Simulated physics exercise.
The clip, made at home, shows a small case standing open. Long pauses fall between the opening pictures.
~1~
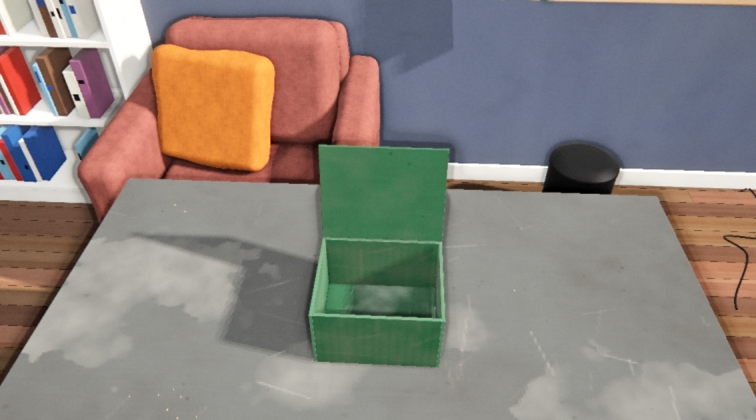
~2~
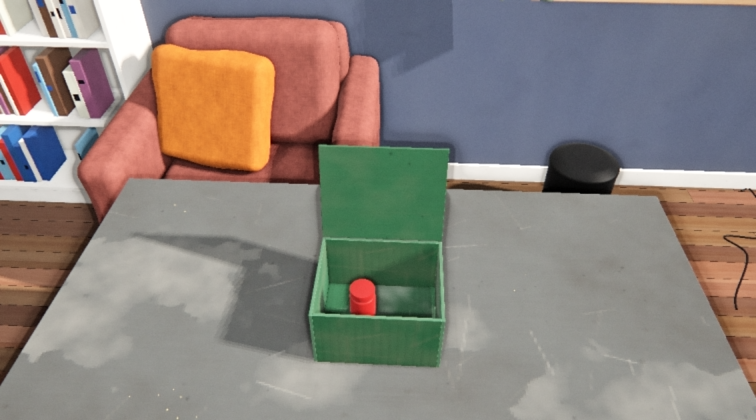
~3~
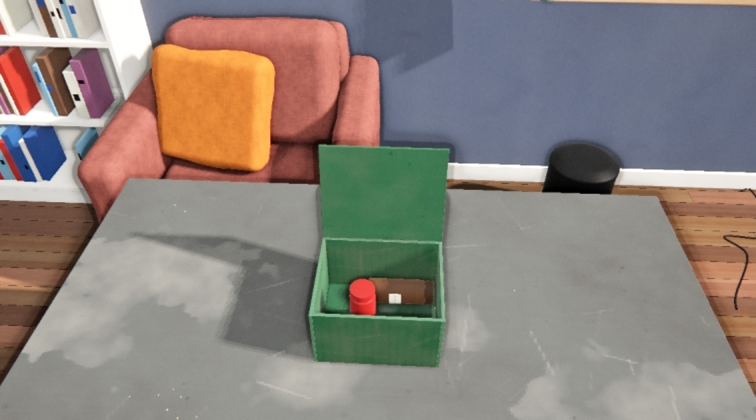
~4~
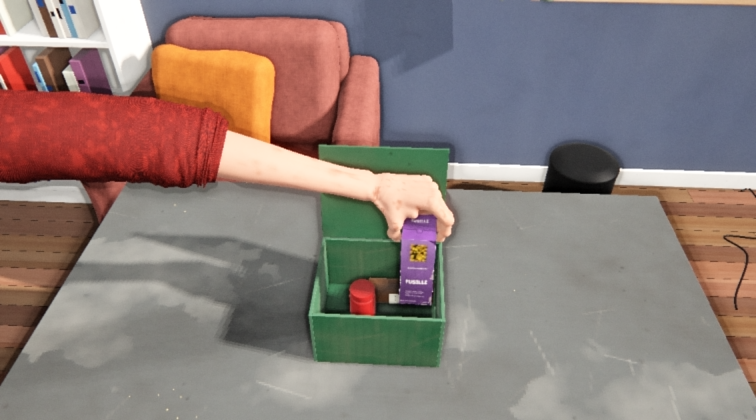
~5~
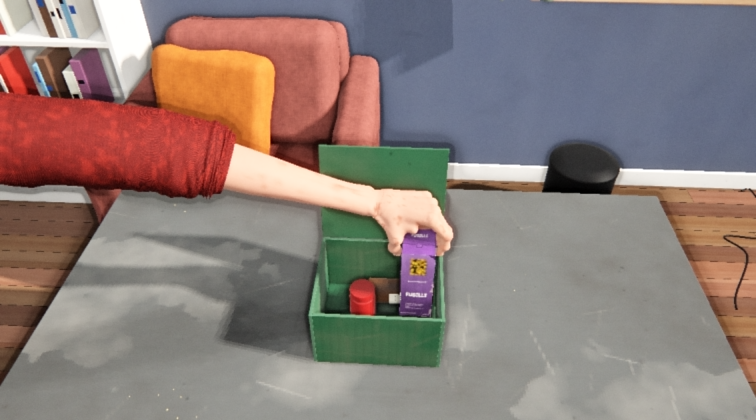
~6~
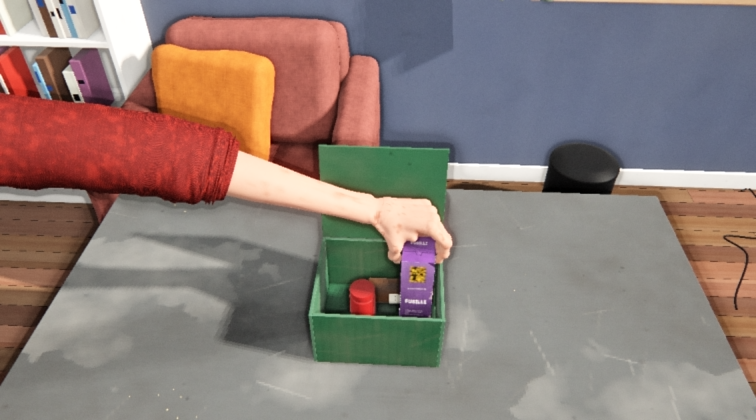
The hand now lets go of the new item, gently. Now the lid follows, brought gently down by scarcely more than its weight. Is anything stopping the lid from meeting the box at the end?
Yes, the lid is kept from closing.
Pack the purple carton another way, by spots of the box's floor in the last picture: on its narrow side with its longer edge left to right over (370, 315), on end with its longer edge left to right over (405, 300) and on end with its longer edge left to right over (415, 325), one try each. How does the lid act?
Going in order, the lid comes down all the way, then is left partly open, then is left partly open.
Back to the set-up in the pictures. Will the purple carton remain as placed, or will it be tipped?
Once everything settles, the purple carton keeps its original angle.
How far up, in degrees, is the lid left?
It stays some 25° above the rim.
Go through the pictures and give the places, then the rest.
The last thing is not in view yet, in the first picture.
The last thing is not in view yet; red shaker (363, 308), in the second picture.
The last thing is not in view yet; red shaker (363, 308), in the third picture.
On its way; purple carton (418, 259); red shaker (363, 308), in the fourth picture.
On its way; purple carton (417, 273); red shaker (363, 308), in the fifth picture.
Put in, still held; purple carton (417, 280); red shaker (363, 308), in the sixth picture.
Then, 1.30 s later than the last frame, lid 77° above the rim; purple carton moved about its own width near (416, 298).
Then, 2.10 s later than the last frame, lid 26° above the rim; purple carton moved about its own width near (416, 298).
When it is over, lid 26° above the rim; moved from the start, purple carton; the other 2 as before. End places, in pixels of the last picture, purple carton near (416, 298).
